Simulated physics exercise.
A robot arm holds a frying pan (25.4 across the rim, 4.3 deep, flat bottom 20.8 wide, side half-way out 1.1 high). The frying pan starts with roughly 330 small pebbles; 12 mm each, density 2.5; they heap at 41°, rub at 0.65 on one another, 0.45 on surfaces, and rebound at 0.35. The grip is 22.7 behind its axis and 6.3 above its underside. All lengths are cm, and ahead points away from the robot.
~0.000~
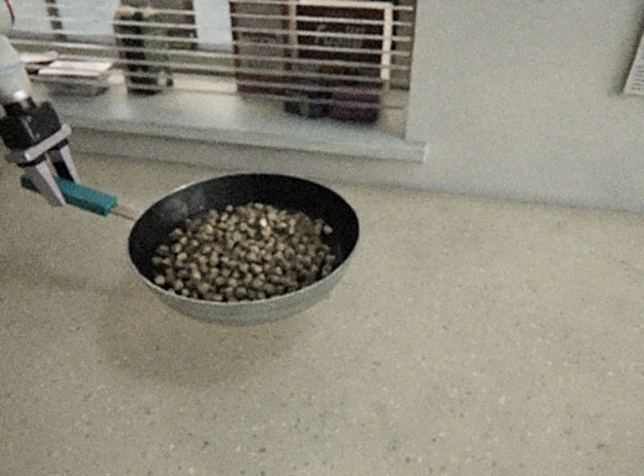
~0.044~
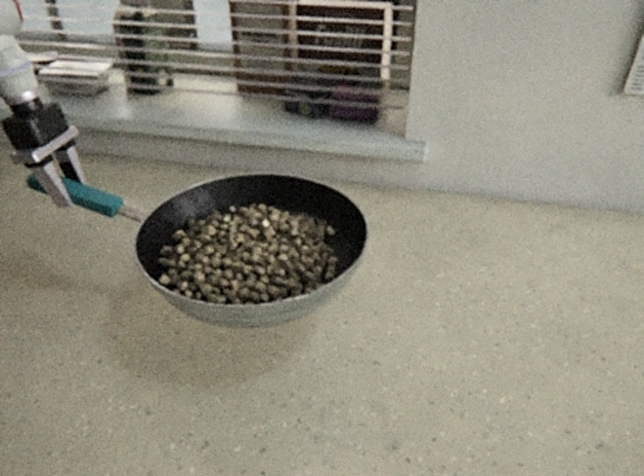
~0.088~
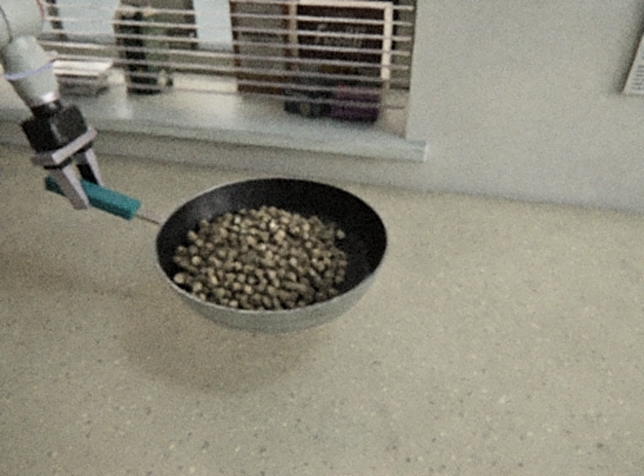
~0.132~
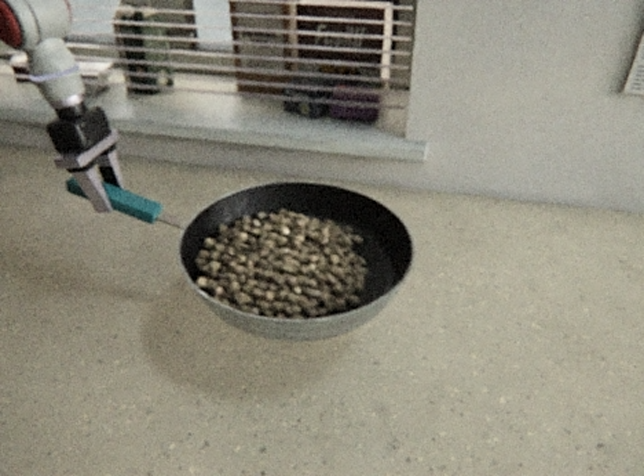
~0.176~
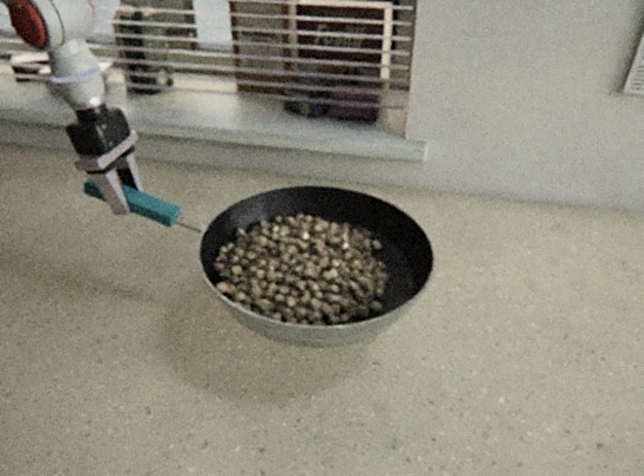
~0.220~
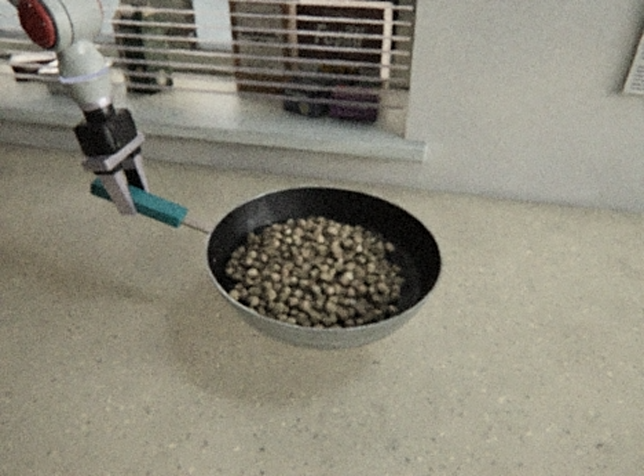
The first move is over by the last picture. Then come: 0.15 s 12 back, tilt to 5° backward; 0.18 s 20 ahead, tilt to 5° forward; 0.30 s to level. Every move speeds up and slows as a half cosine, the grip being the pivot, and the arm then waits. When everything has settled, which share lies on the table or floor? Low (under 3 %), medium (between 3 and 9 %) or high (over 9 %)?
A high share, over 9 %, ends on the table or floor.
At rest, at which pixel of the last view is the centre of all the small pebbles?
At about (450, 285).
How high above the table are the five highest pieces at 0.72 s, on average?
About 17 cm.
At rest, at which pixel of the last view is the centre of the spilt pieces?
Around (257, 334).
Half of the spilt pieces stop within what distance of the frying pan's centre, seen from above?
About 20 cm.
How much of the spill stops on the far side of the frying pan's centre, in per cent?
About 10 per cent.
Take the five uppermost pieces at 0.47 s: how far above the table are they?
About 21 cm.
After 0.47 s, tilted 1° forward, highest piece 22 above the table; 286 in the frying pan, 44 in flight or on a rim.
After 0.72 s, tilted 2° forward, highest piece 21 above the table; 272 in the frying pan, 43 on the table or floor, 15 in flight or on a rim.
After 1.05 s, level, highest piece 15 above the table; 272 in the frying pan, 57 on the table or floor, 1 in flight or on a rim.
After 2.10 s, level, highest piece 15 above the table; 272 in the frying pan, 58 on the table or floor.
In the end, 272 in the frying pan, 58 on the table or floor. That is 18 % on the table or floor.
